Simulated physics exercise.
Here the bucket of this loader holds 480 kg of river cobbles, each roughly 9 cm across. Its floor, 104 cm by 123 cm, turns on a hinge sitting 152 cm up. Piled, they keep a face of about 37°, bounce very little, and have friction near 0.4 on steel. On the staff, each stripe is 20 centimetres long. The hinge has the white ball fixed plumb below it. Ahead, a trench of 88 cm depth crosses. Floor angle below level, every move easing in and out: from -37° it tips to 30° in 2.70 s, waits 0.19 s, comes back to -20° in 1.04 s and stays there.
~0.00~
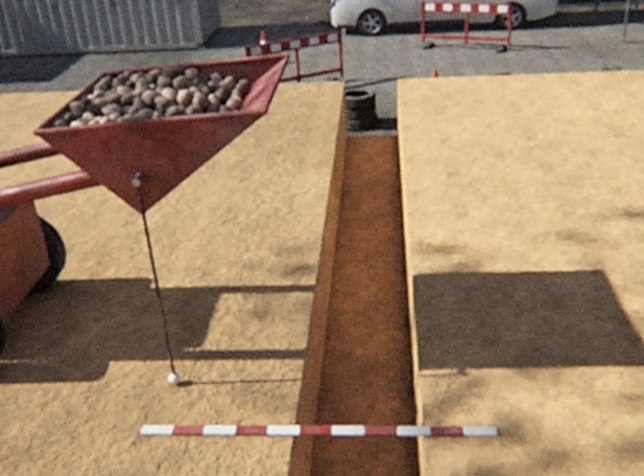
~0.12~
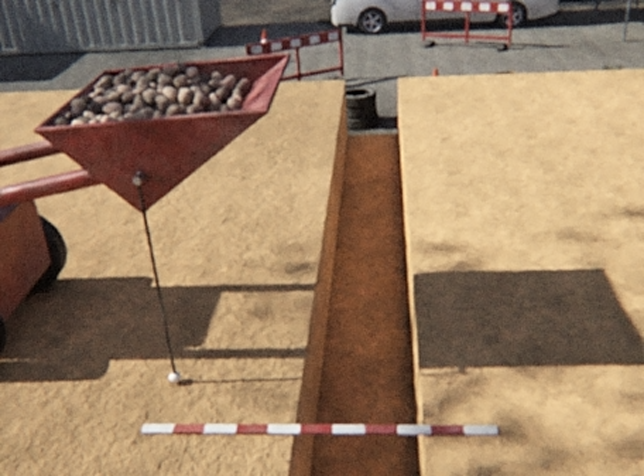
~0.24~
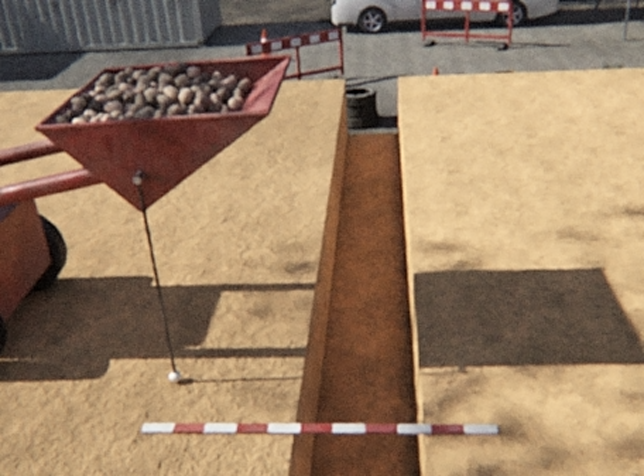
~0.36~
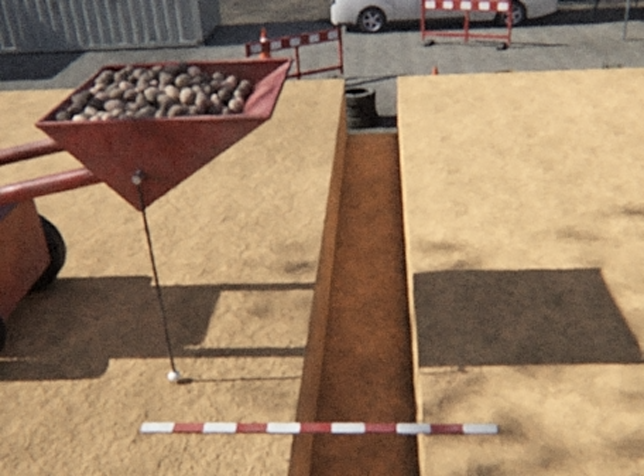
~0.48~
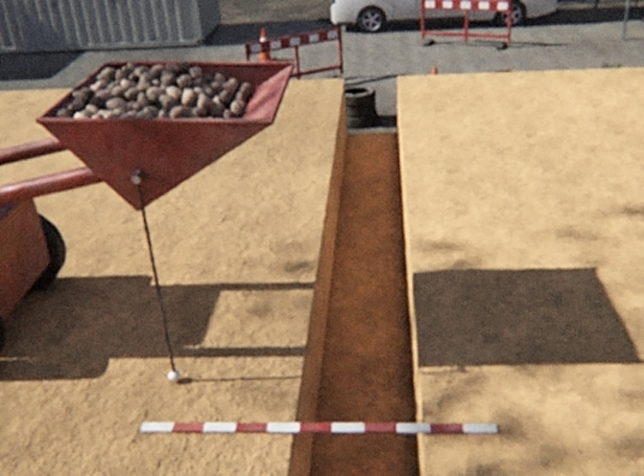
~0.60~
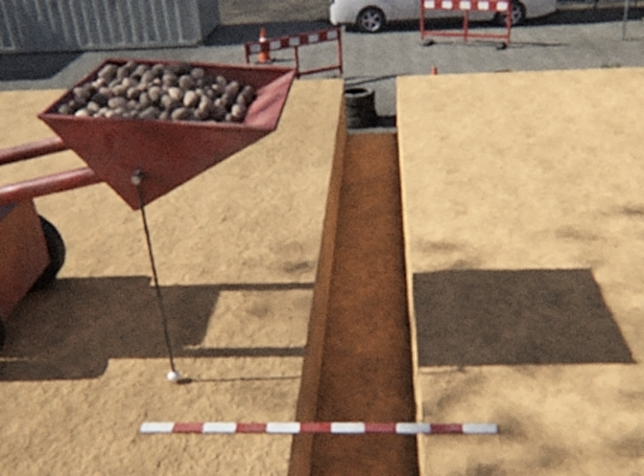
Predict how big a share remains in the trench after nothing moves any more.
Some 90 per cent remains there.
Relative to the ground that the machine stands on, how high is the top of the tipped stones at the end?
Result: Near 10 cm above the ground.
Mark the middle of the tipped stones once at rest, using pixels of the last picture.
I'd point somewhere around (384, 401).
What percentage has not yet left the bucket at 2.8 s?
About 35 per cent.
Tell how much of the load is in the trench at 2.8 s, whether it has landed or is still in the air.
By that point it's something like 55 in a hundred.
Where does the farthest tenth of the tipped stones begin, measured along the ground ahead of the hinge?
It's roughly 180 cm in front of the hinge.
After 2.0 s the floor is at 20°; 99 % in the bucket, 1 % short of the trench; the foremost stones are at (288, 191).
After 2.8 s the floor is at 30°; 34 % in the bucket, 11 % short of the trench, 55 % in the trench; the foremost stones are at (409, 405).
After 4.4 s the floor is at -20°; 0 % in the bucket, 90 % in the trench, 10 % past the trench; the foremost stones are at (563, 310).
After 7.1 s the floor is at -20°; 0 % in the bucket, 90 % in the trench, 10 % past the trench; the foremost stones are at (603, 304).
